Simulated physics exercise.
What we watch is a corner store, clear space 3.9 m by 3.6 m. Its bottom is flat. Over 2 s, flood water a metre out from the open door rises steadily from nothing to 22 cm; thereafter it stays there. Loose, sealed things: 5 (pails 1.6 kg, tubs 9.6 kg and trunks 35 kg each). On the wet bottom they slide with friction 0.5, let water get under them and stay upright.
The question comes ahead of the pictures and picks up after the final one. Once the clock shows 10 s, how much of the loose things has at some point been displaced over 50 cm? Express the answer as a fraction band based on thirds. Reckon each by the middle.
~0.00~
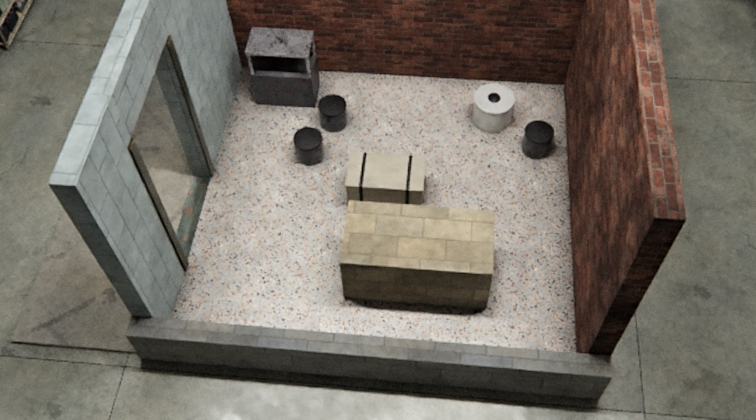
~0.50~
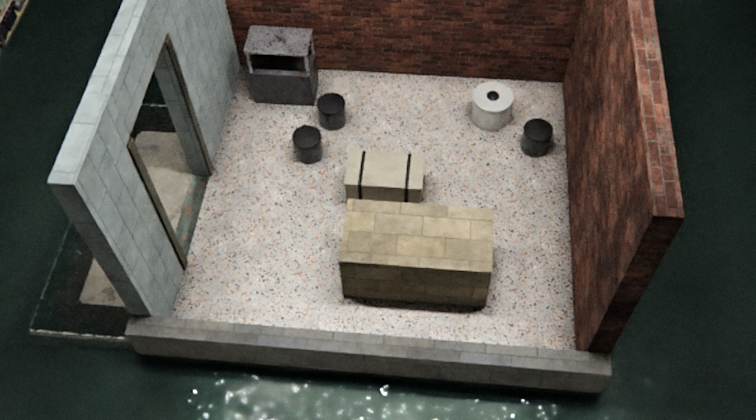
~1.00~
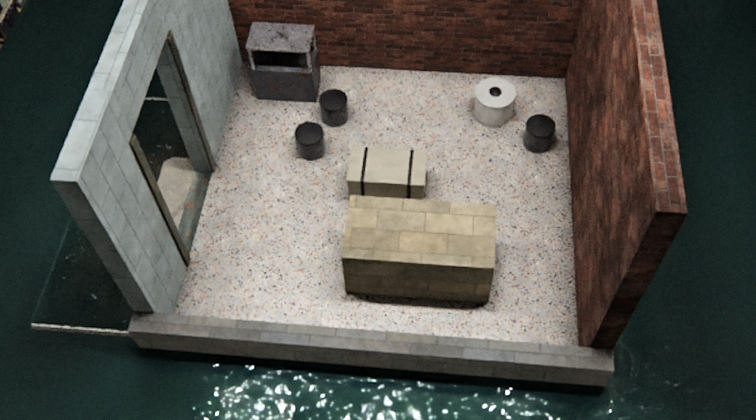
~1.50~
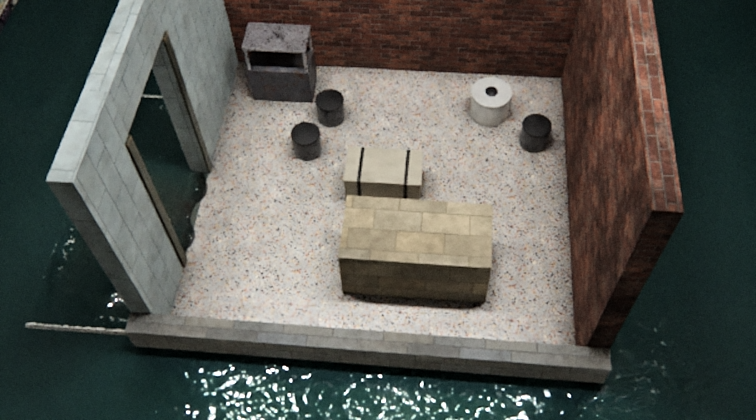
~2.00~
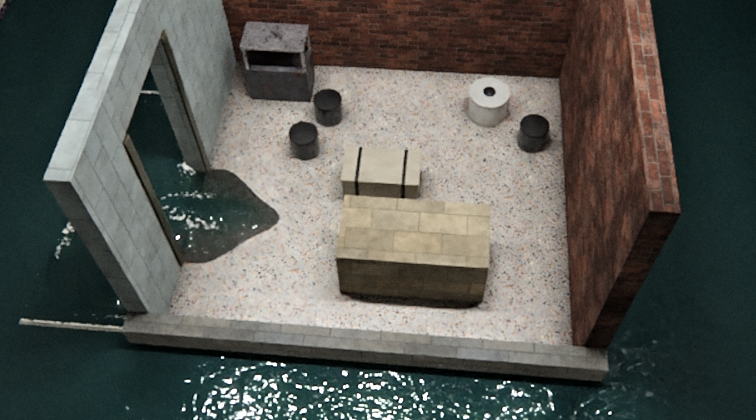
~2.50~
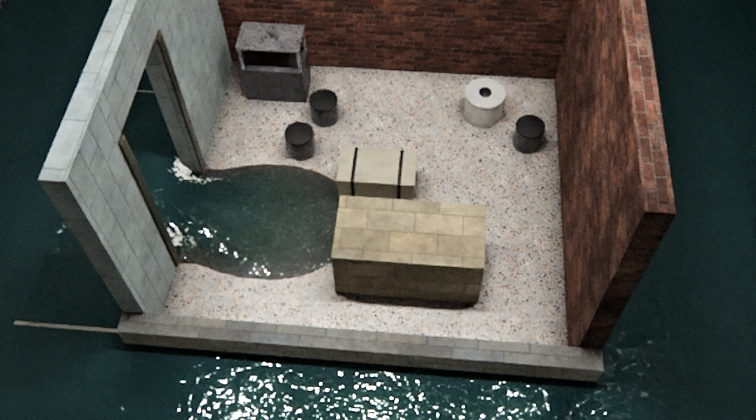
The band is at least two thirds.
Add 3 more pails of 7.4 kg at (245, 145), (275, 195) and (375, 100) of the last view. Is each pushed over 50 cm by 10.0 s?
Note, in order of listing: Stays below the threshold, crosses the threshold, stays below the threshold.
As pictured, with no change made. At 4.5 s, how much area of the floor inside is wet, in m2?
Close to 10.0 m2, I'd say.
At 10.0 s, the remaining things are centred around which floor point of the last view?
Somewhere near (477, 134).
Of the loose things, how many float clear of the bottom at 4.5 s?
The count is 2.
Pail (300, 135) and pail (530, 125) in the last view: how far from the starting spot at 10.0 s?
250 cm and 80 cm respectively.
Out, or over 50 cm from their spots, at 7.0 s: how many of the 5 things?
By my tally, 2.
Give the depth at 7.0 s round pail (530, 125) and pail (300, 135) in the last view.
About 6 and 8 cm.
After 3.5 s 0 of 5 are over 50 cm from their spots; 1 afloat.
After 4.5 s 2 of 5 are over 50 cm from their spots; 2 afloat.
After 7.0 s 2 of 5 are over 50 cm from their spots; 4 afloat.
After 10.0 s 5 of 5 are over 50 cm from their spots, and 5 have been at some point; 5 afloat.
